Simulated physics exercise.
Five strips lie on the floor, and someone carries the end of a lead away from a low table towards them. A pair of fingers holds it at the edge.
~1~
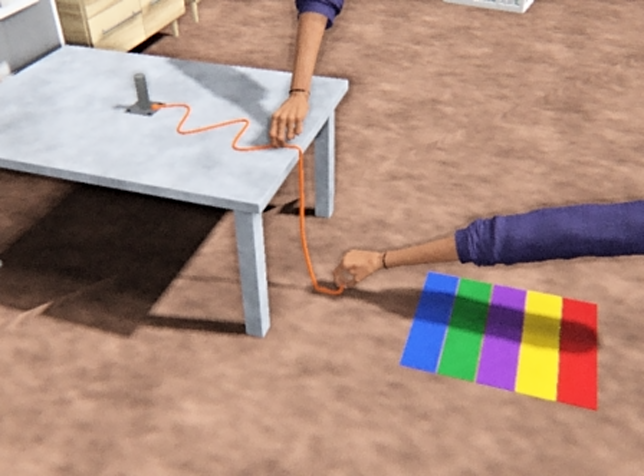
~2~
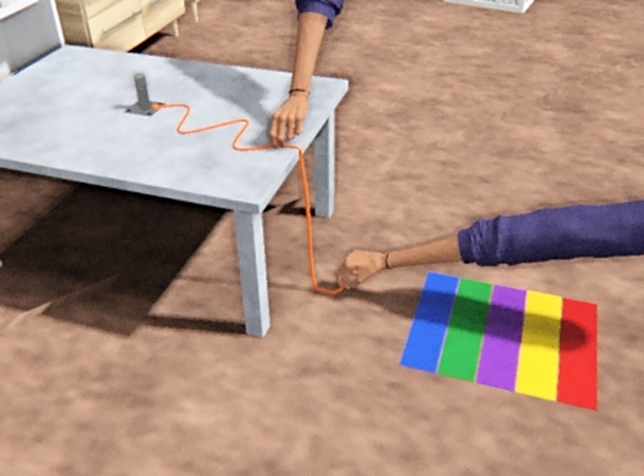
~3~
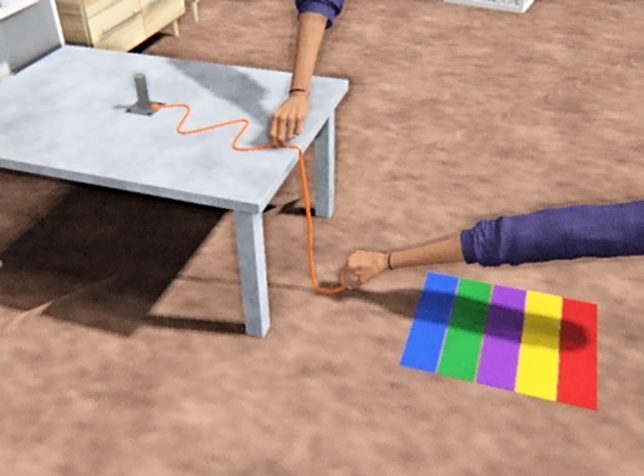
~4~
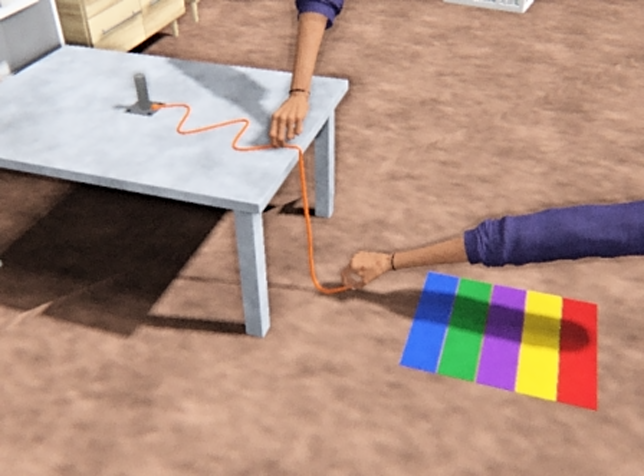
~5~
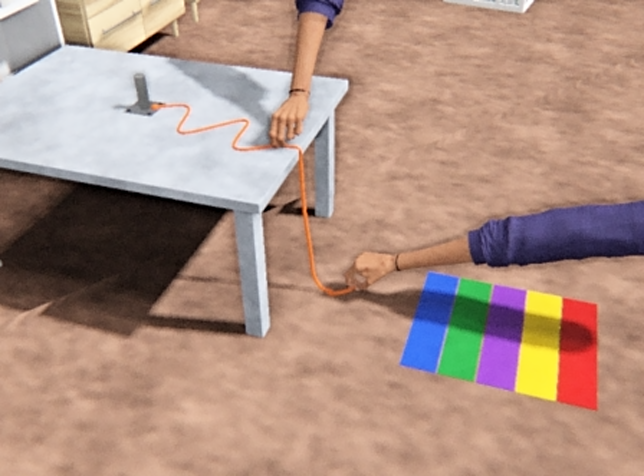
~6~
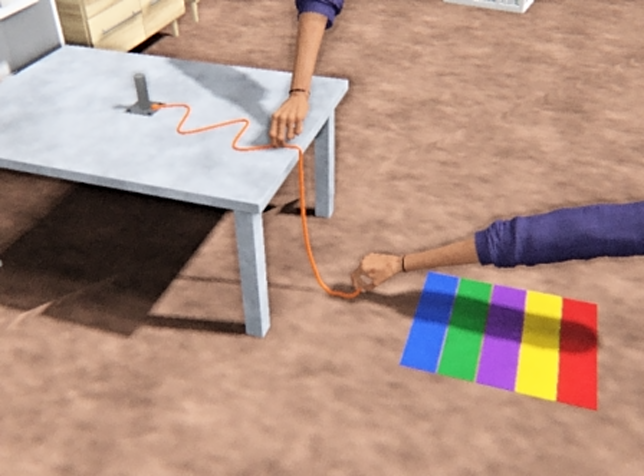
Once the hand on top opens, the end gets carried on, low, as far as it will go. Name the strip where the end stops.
Red.
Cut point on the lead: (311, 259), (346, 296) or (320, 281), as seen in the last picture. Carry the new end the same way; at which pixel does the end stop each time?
Roughly at (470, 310) for the first, (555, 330) for the second and (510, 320) for the third.
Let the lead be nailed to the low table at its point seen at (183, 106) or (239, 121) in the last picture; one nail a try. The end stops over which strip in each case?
Red; purple.
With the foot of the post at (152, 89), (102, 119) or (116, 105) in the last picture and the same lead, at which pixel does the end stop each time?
First (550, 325), then (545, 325), then (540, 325).
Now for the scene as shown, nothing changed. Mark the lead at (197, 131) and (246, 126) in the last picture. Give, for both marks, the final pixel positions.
(245, 131) and (303, 147), roughly.
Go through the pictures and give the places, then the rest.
The first frame shows end (343, 285); blue (423, 350); green (460, 358); purple (498, 367); yellow (537, 375); red (578, 385).
The second frame shows end (345, 285); lead through (186, 106) (197, 131) (239, 135) (286, 147) (308, 209) (312, 270).
The third frame shows end (348, 286).
The fourth frame shows end (351, 286); lead through (186, 106) (197, 131) (239, 135) (286, 147) (306, 209) (312, 270).
The fifth frame shows end (355, 287).
The sixth frame shows end (361, 288); lead through (186, 106) (197, 131) (239, 135) (286, 147) (302, 208) (315, 270).
Early on, end near (516, 320); over purple.
Midway, end near (557, 329); over yellow.
At the end of the slack, end near (582, 334); over red. Over red.
